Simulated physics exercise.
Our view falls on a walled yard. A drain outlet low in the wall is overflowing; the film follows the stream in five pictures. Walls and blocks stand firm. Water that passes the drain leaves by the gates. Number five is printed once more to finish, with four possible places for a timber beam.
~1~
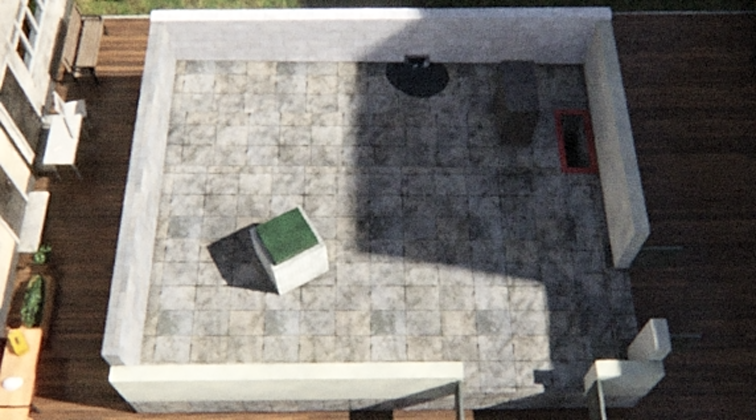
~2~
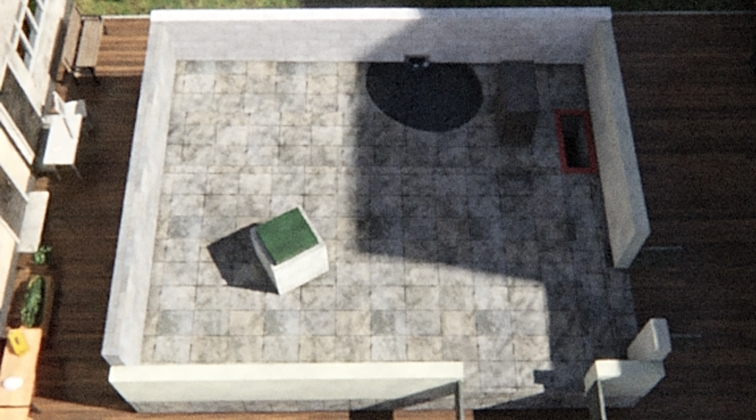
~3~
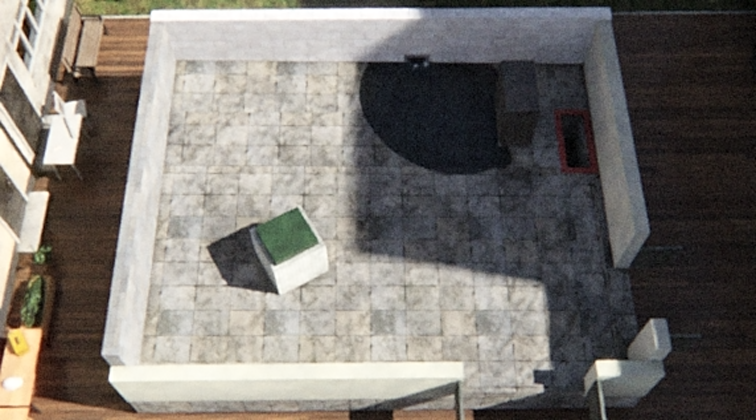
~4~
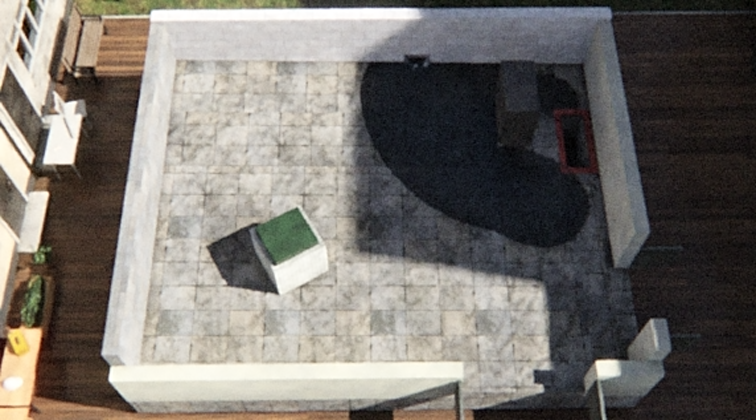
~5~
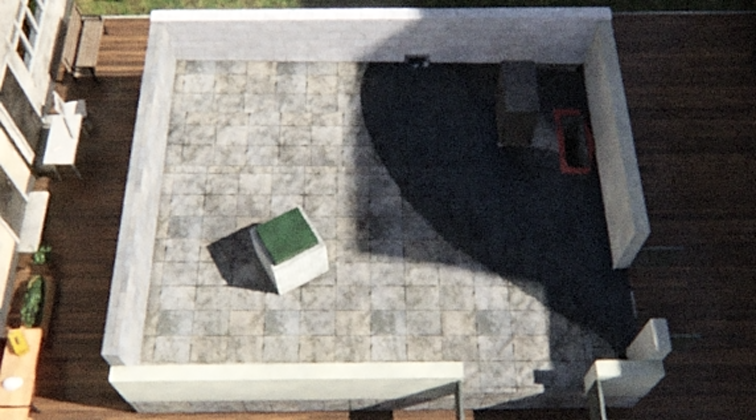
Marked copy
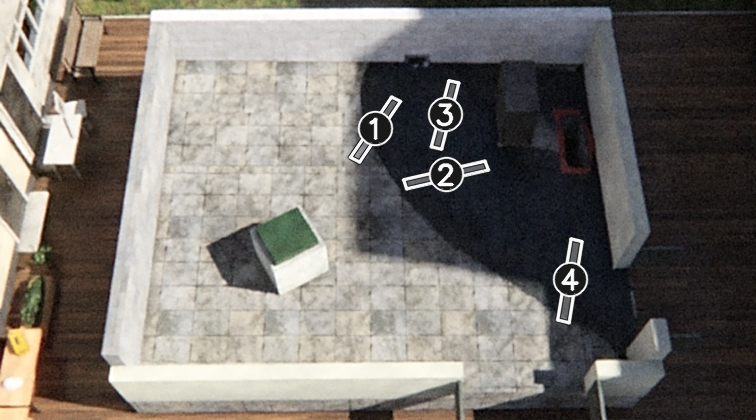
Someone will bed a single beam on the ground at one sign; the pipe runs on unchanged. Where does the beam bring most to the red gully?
2 beats the others.
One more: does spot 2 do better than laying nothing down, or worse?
It is better.
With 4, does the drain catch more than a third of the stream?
No.
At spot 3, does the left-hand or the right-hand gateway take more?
The right one.
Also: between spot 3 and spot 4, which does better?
It is 4.
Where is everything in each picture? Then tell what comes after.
In the first picture, outfall at (417, 59); red gully at (575, 141); open gate at (621, 308); open gate at (521, 378); front seen at (401, 89), 2 % of the ground wet; red gully still dry.
In the second picture, front seen at (461, 120), 6 % of the ground wet; red gully still dry.
In the third picture, front seen at (499, 160), 11 % of the ground wet; red gully still dry.
In the fourth picture, front seen at (568, 231), 20 % of the ground wet; red gully still dry.
In the fifth picture, front seen at (620, 339), 29 % of the ground wet; red gully taking water.
On the marked copy, 1 from (355, 159) to (396, 99); 2 from (405, 184) to (486, 165); 3 from (436, 148) to (453, 81); 4 from (563, 321) to (576, 240).
If 1 is chosen, about 18 % of the stream goes into the red gully, about 82 % out by the gates.
If 2 is chosen, about 41 % of the stream goes into the red gully, about 59 % out by the gates.
If 3 is chosen, about 16 % of the stream goes into the red gully, about 84 % out by the gates.
If 4 is chosen, about 22 % of the stream goes into the red gully, about 78 % out by the gates.
